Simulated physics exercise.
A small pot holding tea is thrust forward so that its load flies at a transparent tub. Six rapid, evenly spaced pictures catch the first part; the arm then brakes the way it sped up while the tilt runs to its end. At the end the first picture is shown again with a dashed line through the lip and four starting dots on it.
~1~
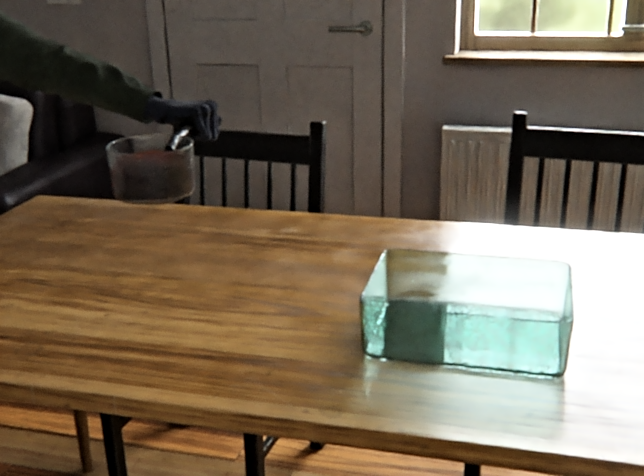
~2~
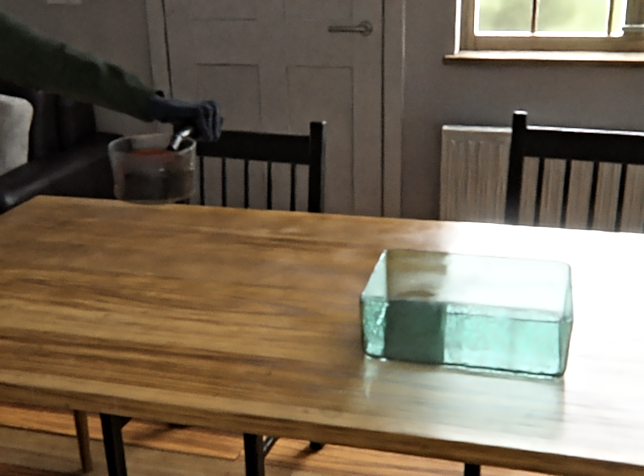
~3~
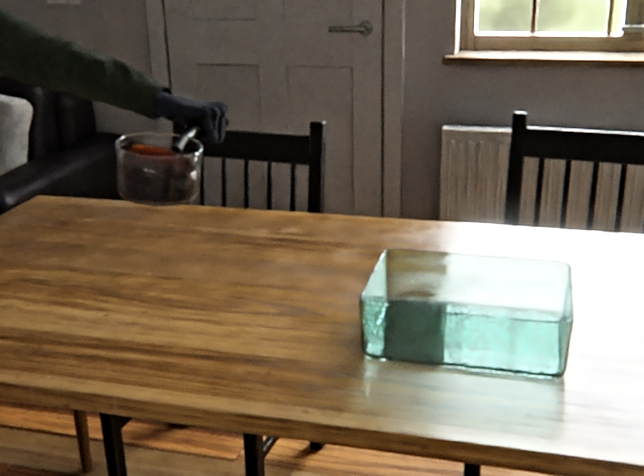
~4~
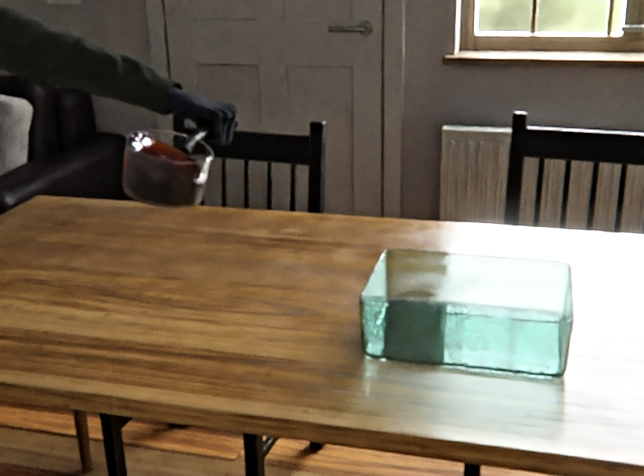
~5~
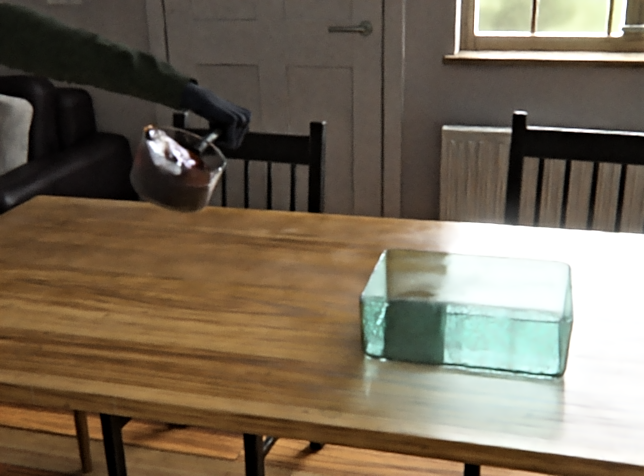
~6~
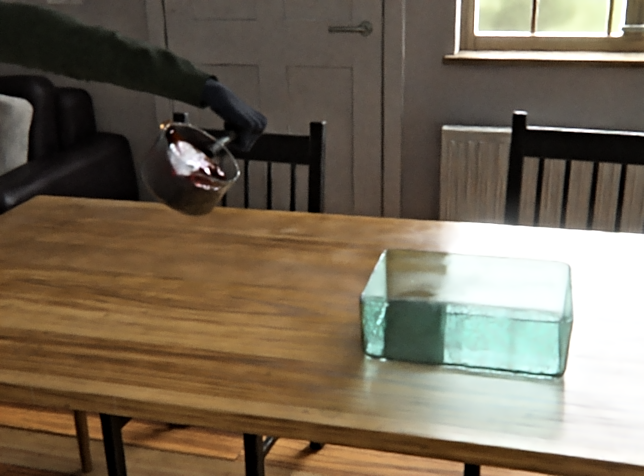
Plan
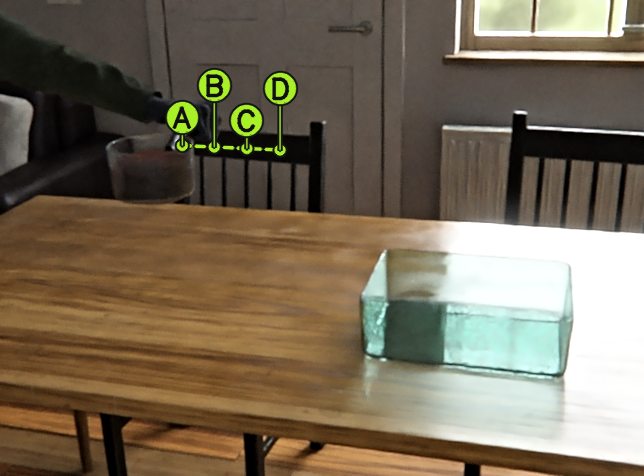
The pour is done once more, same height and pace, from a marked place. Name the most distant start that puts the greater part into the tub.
B will do.
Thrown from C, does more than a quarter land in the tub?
Yes, it does.
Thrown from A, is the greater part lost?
Yes, it does.
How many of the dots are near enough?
Three of them.
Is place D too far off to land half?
No, not at all.
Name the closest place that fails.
Here it is place A.
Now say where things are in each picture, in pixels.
Upright, lip at (188, 145); tub from (362, 354) to (566, 376); nothing has left yet, in the first frame.
Upright, lip at (190, 147); nothing has left yet, in the second frame.
Tipped about 7°, lip at (197, 151); nothing has left yet, in the third frame.
Tipped about 15°, lip at (208, 158); nothing has left yet, in the fourth frame.
Tipped about 26°, lip at (221, 167); nothing has left yet, in the fifth frame.
Tipped about 38°, lip at (234, 178); nothing has left yet, in the sixth frame.
In lime, A at (182, 145); B at (214, 147); C at (246, 148); D at (280, 150).
With A, about 17 % lands in the tub, 79 % falls short and 4 % goes beside or beyond.
With B, about 70 % lands in the tub, 10 % falls short and 19 % goes beside or beyond.
With C, about 70 % lands in the tub, 4 % falls short and 26 % goes beside or beyond.
With D, about 63 % lands in the tub, 3 % falls short and 34 % goes beside or beyond.
